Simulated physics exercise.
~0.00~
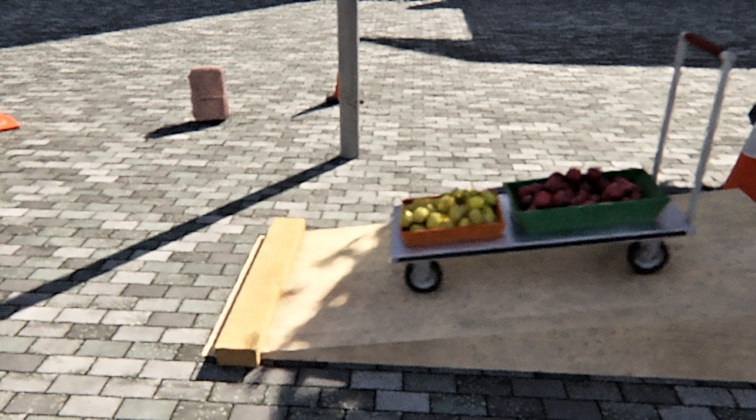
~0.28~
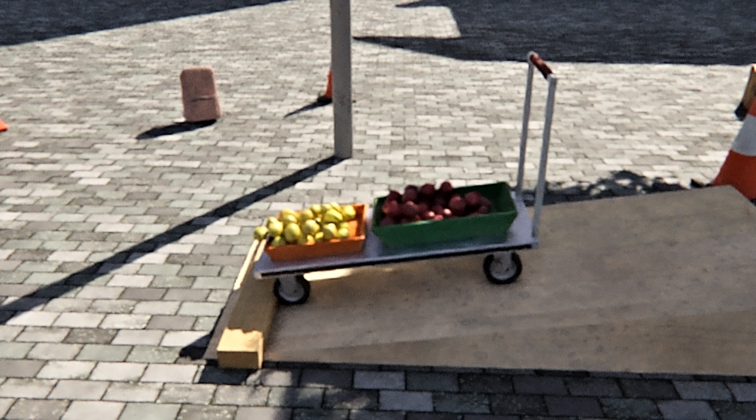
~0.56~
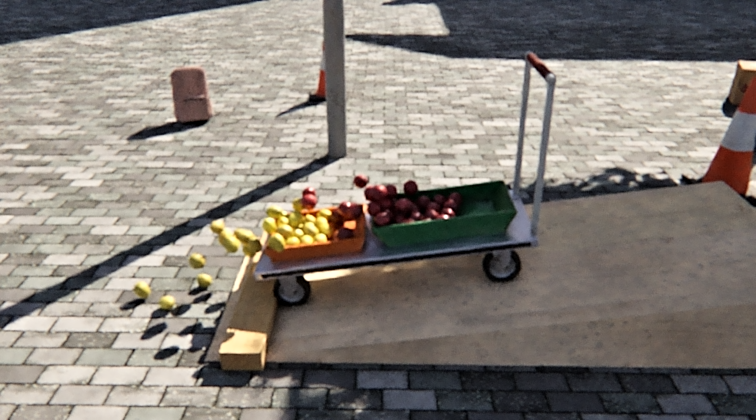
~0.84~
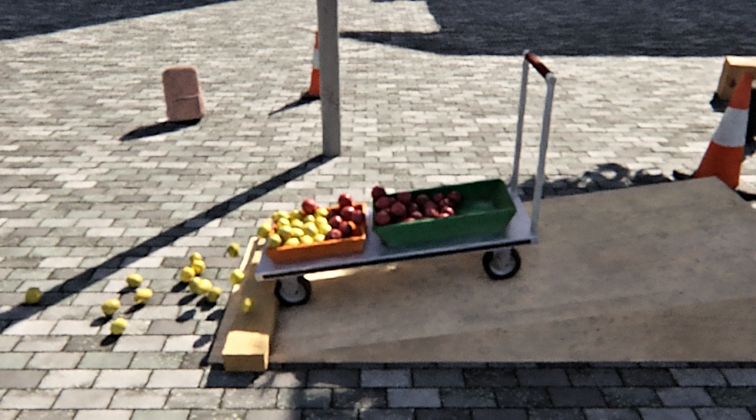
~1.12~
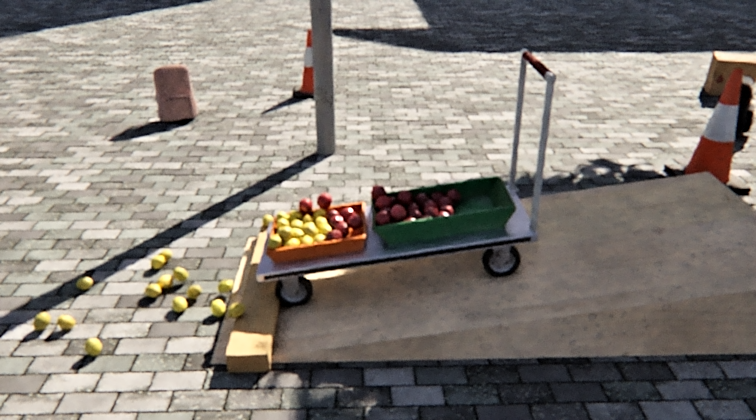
A trolley carrying yellow fruit in an orange basket and red apples in a green one rolled left down a ramp and stopped at the raised sill. Yellow fruit spilled onto the paving, while some apples tumbled into the orange basket and stayed there.
